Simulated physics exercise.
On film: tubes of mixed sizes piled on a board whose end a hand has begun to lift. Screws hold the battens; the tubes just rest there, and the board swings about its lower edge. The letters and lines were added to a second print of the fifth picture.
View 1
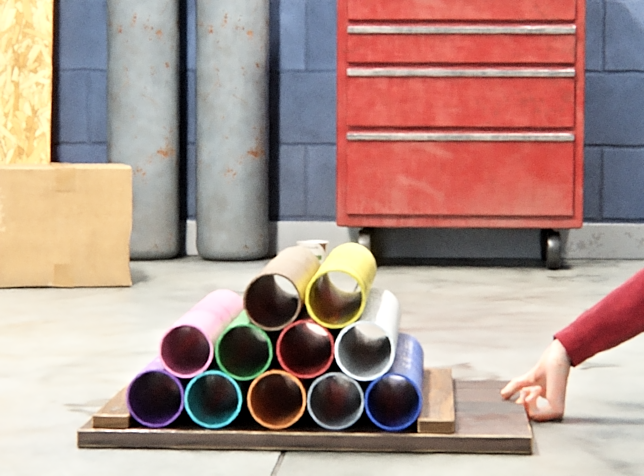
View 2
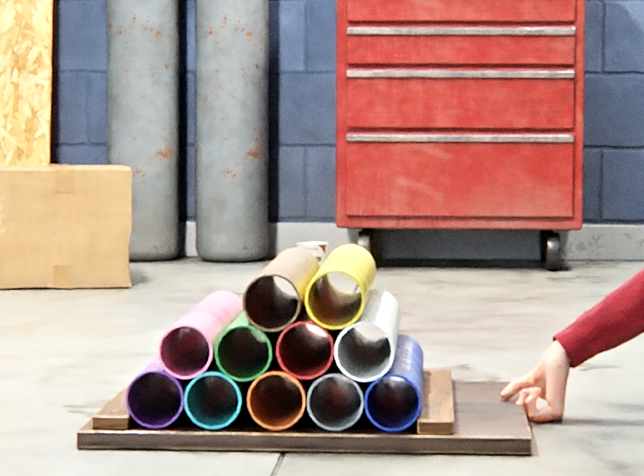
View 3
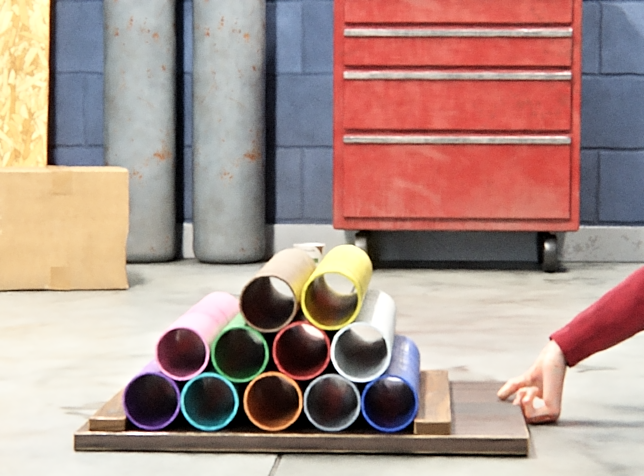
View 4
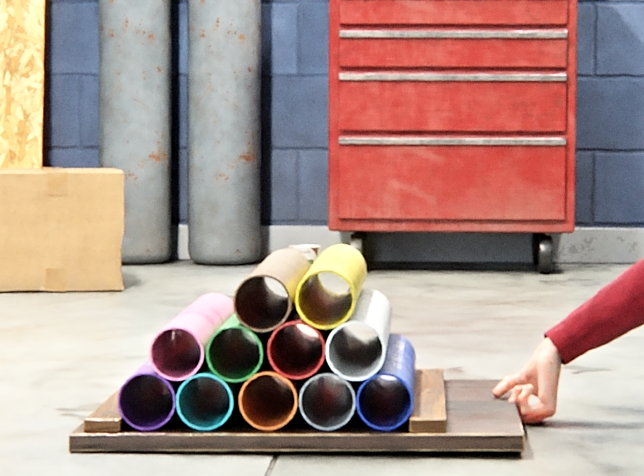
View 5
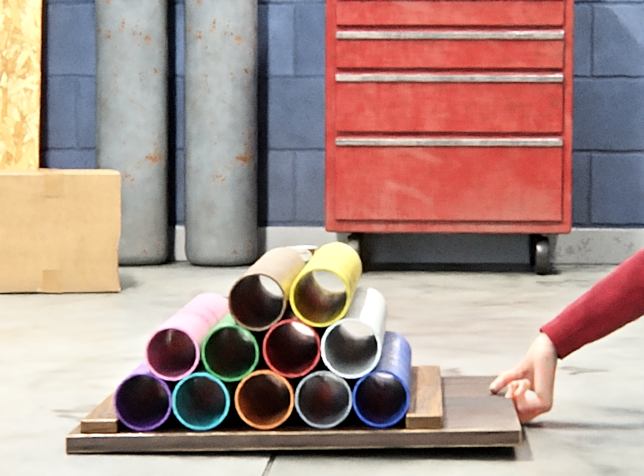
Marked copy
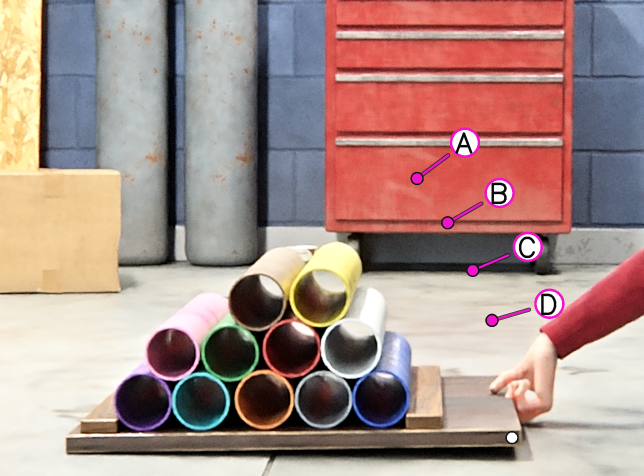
In a workshop with a blue block wall, seen from the front at a low height, a red drawer cabinet, two grey cylinders and a cardboard box stand behind a wooden board. Colourful open tubes sit stacked in three rows between battens, yellow at upper right. A red-sleeved hand at the right end raises the board very slightly, while the view drifts a little to the right.
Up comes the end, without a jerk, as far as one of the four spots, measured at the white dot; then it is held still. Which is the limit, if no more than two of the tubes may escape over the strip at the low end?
Lift it to C and no more.
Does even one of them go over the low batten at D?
No, at D.
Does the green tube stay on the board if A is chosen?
No.
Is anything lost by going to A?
Yes.
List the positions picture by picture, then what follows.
Grey tube (335, 401); blue tube (394, 402); pink tube (186, 350), in the first frame.
Pink tube (185, 351); green tube (244, 353), in the second frame.
Board (312, 406); red tube (302, 351), in the third frame.
Board (308, 406); purple tube (147, 401); turquoise tube (205, 402), in the fourth frame.
Board (304, 404); purple tube (143, 401); turquoise tube (201, 401), in the fifth frame.
On the copy, A at (417, 179); B at (448, 223); C at (473, 270); D at (492, 320); the white dot at (512, 437).
On C. First, board at 15°.
Then, board at 24°.
Finally, board at 24°, none over the low batten.
By contrast, A eleven over the low batten; B six over the low batten; D none over the low batten.
